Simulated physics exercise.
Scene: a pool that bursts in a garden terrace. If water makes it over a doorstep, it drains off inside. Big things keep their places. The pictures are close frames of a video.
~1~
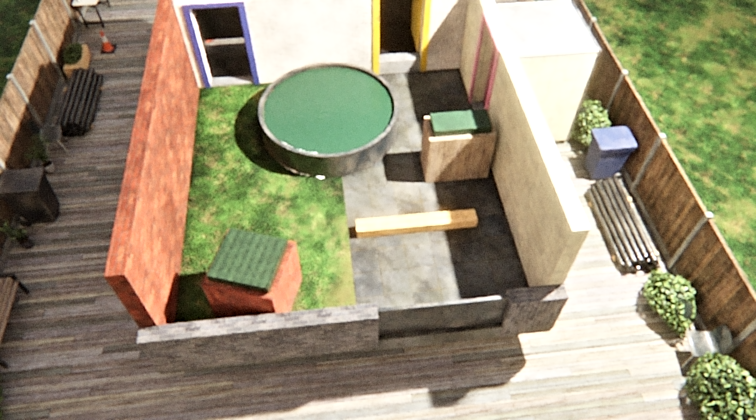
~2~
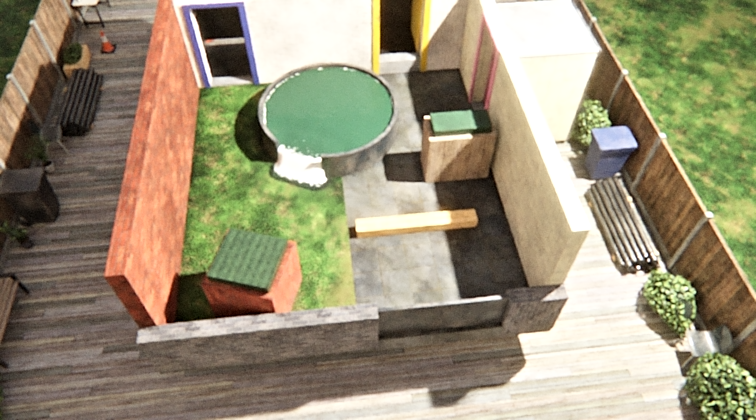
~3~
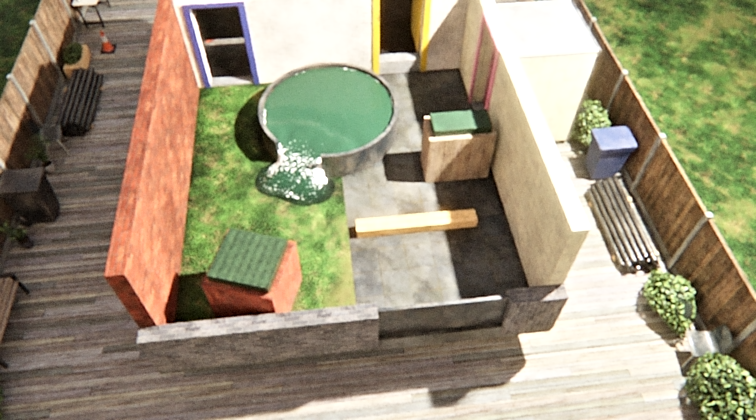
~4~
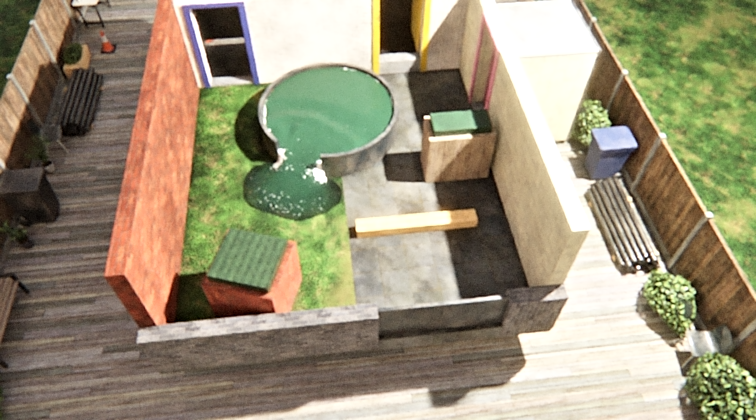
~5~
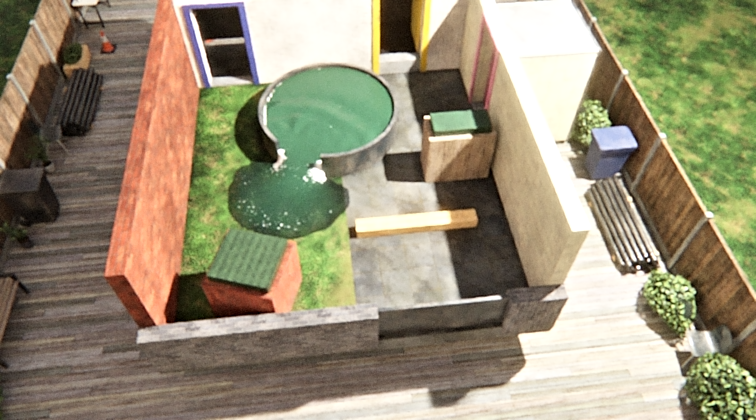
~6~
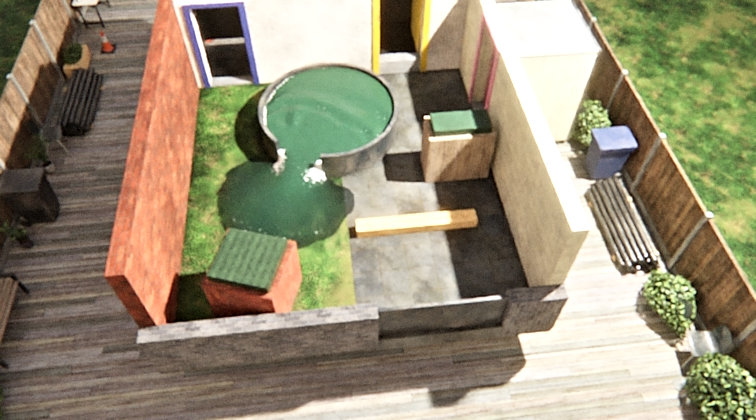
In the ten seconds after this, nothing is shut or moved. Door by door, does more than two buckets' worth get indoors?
Outcome: The pink door will respect the limit, the yellow door will respect the limit, the blue door will break the limit.
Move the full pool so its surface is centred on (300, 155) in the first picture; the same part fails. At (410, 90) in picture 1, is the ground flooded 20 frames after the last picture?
Outcome at that point: Left alone.
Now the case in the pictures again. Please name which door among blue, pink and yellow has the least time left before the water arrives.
I'd say the one in blue.
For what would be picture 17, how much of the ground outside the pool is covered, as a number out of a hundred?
Roughly 35 %.
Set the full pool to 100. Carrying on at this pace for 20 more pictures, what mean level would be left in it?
I'd put it close to 58 in a hundred.
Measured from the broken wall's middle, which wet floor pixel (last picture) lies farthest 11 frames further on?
I'd point to (175, 326).
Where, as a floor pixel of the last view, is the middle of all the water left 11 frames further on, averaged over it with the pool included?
Around (311, 156).
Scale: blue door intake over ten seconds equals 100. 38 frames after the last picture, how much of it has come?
About 0 per cent.
A moment on, water covers 20 % of the floor; the pink door not reached, the yellow door not reached, the blue door not reached.
Next, water covers 35 % of the floor; the pink door not reached, the yellow door not reached, the blue door not reached.
Then, water covers 50 % of the floor; the pink door not reached, the yellow door not reached, the blue door not reached.
Later, water covers 75 % of the floor; the pink door not reached, the yellow door not reached, the blue door wet at the sill, nothing in.
In the end, water covers 85 % of the floor; the pink door wet at the sill, nothing in, the yellow door not reached, the blue door over two buckets in.
